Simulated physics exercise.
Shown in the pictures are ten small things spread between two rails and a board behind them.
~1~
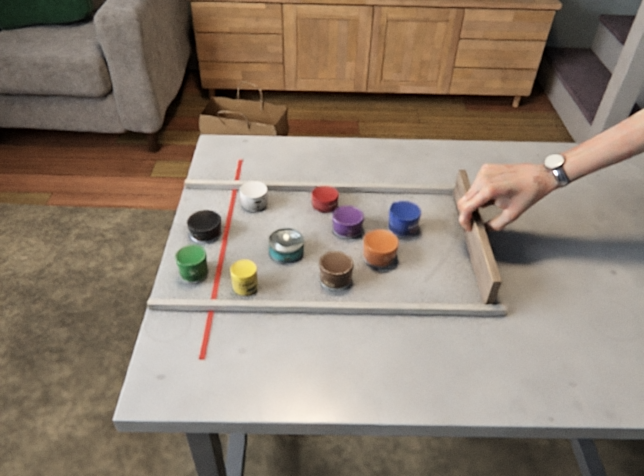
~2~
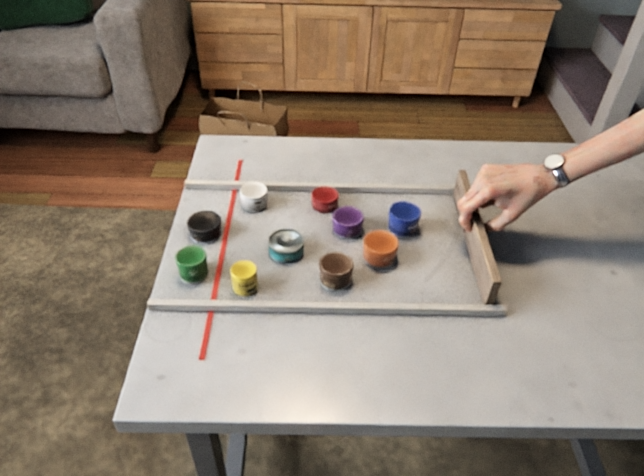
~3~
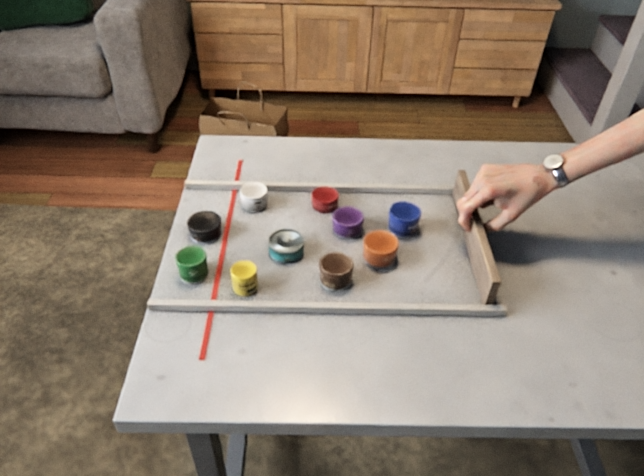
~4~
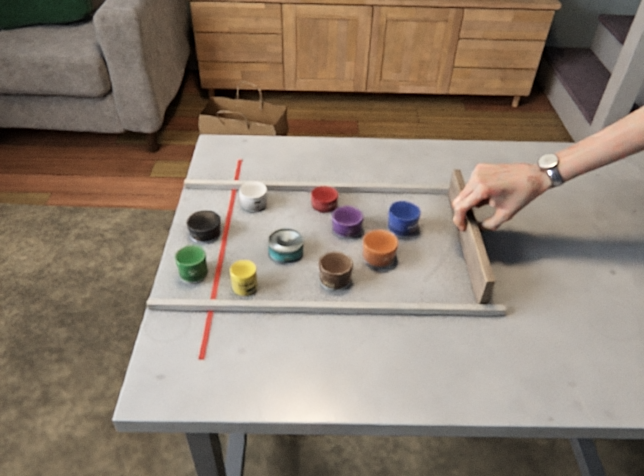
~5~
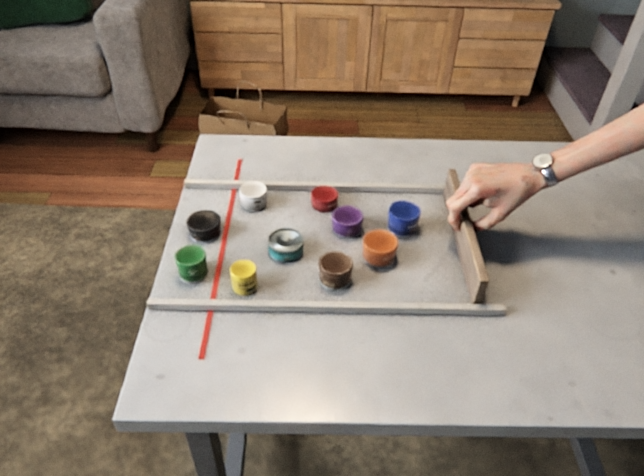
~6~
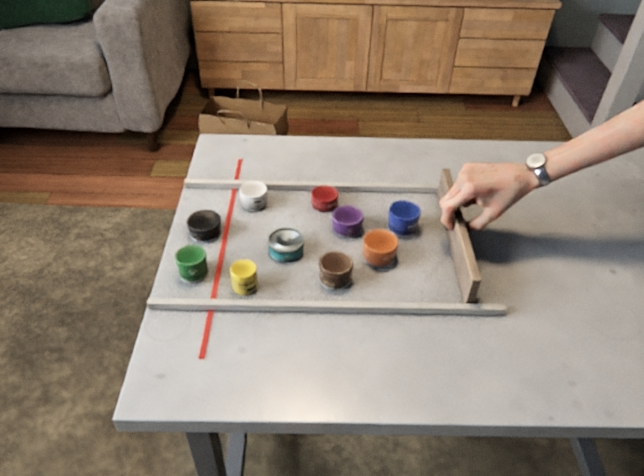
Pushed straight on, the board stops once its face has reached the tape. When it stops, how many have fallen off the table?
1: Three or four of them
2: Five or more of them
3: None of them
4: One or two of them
The answer is 4.
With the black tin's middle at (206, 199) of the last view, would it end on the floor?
From that start the object does not stay.
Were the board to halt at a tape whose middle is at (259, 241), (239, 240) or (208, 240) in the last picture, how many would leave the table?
Try 1: 0; try 2: 1; try 3: 5.
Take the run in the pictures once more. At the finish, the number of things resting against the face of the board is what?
The count is 4.
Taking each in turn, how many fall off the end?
1.
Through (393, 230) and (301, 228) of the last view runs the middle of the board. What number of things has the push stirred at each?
3 and 6.
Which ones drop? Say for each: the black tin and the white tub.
Black tin: Down; white tub: Still up.
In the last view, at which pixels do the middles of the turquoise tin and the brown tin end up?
First (172, 240), then (200, 266).
Soon after, none off yet; green tin at rest near (192, 264); black tin at rest near (205, 226); white tub at rest near (254, 196).
By the end, the number that fall off is one or two; fallen, black tin.
